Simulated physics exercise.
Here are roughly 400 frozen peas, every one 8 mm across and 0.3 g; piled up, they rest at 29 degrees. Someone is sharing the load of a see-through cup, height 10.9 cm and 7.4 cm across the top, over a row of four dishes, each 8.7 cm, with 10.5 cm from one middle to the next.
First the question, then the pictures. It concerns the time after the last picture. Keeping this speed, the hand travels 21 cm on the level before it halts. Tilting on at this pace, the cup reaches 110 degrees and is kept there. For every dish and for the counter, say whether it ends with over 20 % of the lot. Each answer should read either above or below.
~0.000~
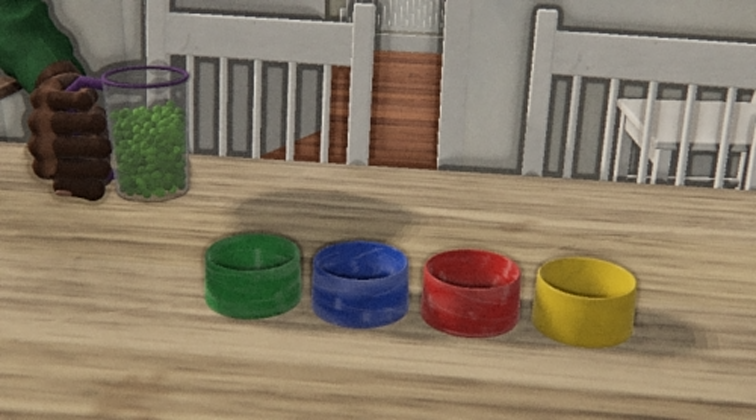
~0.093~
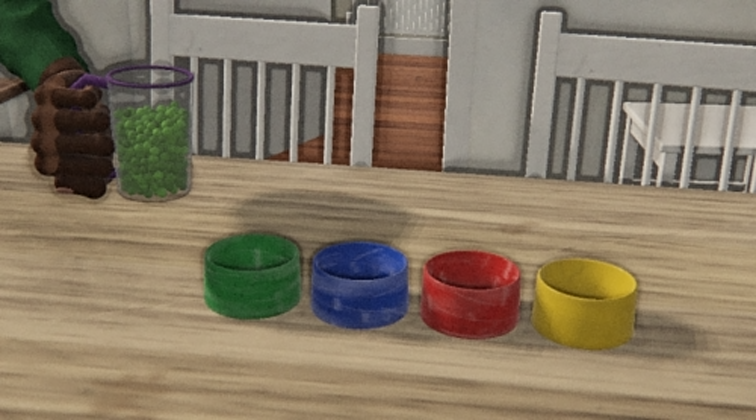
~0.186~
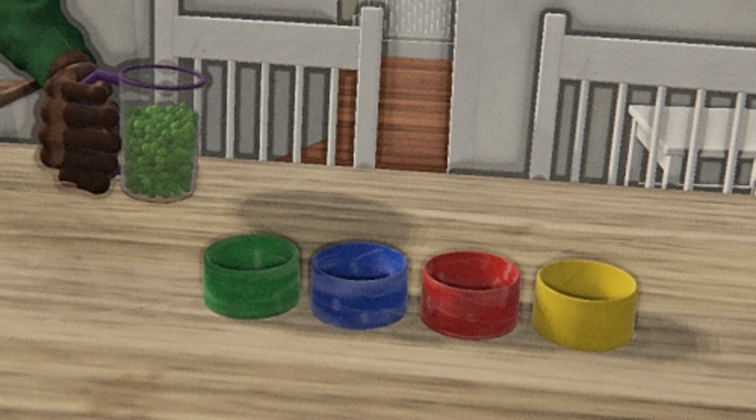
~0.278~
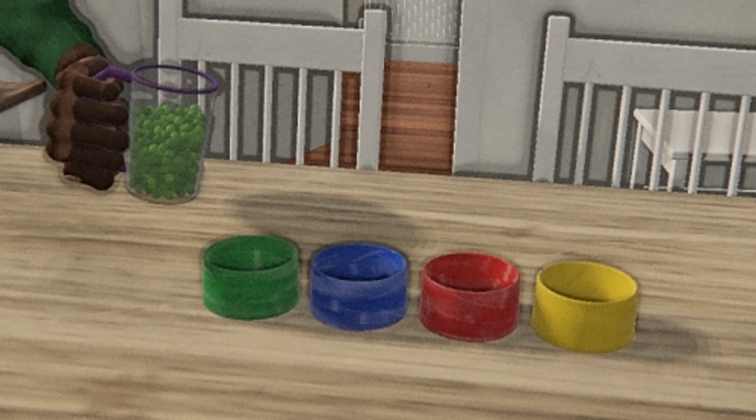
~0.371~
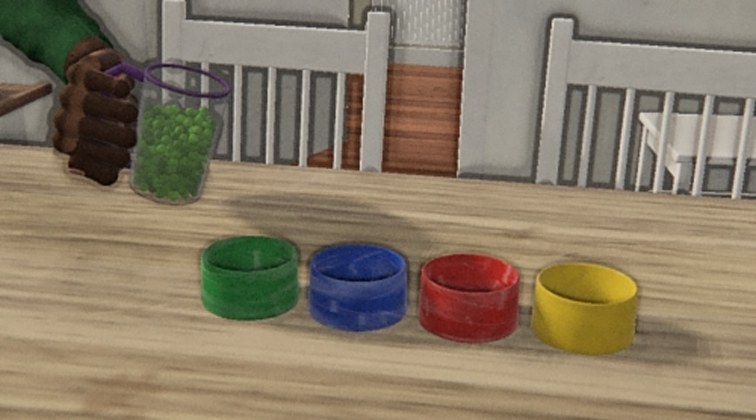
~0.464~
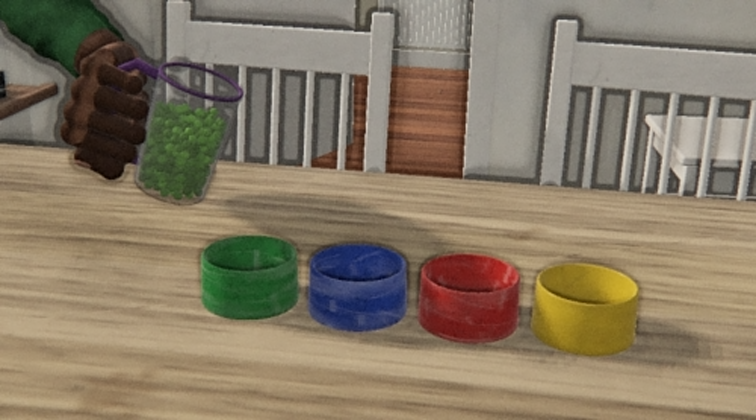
Red - above, blue - below, green - below, yellow - below, counter - below.
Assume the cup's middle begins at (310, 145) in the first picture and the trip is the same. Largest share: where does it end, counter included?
Top spot: Yellow.
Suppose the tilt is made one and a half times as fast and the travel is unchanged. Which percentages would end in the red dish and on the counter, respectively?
In that case the red dish gets 20 and the counter gets 30.
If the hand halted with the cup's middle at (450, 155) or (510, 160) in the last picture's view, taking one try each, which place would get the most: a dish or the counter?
Top receivers, in order: Red and red.
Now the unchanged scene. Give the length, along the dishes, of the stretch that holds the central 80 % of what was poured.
Roughly 6 centimetres.
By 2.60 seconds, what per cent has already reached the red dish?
I'd say close to 60 per cent at that point.
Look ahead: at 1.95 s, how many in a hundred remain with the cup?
100 per cent.
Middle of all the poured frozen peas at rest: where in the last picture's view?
Centre at rest, approx.: (468, 291) px.
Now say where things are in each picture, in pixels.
Cup at (150, 134), tilt 0 degrees, lip at (185, 79), moved 0.0 cm; middle of the pieces at (147, 150); green dish at (253, 253); blue dish at (361, 261); red dish at (473, 269); yellow dish at (587, 278), in the first picture.
Cup at (153, 134), tilt 2 degrees, lip at (190, 80), moved 0.3 cm; middle of the pieces at (149, 149), in the second picture.
Cup at (161, 134), tilt 6 degrees, lip at (203, 84), moved 1.1 cm; middle of the pieces at (156, 149), in the third picture.
Cup at (169, 135), tilt 10 degrees, lip at (215, 89), moved 2.0 cm; middle of the pieces at (163, 150), in the fourth picture.
Cup at (177, 136), tilt 15 degrees, lip at (227, 93), moved 2.8 cm; middle of the pieces at (170, 149), in the fifth picture.
Cup at (185, 135), tilt 19 degrees, lip at (240, 97), moved 3.6 cm; middle of the pieces at (177, 148); green dish at (250, 254); blue dish at (358, 263); red dish at (471, 274); yellow dish at (587, 284). The cup turns about 45 degrees a second and travels 9 cm a second, in the sixth picture.
After 1.36 s, tilt 62 degrees; cup holds 100 %.
After 1.95 s, tilt 90 degrees; cup holds 100 %.
After 2.60 s, tilt 110 degrees; cup holds 30 %, red 60 %.
In the end, at 3.6 s, red 95 %, blue 0 %, green 0 %, yellow 0 %, counter 5 %.
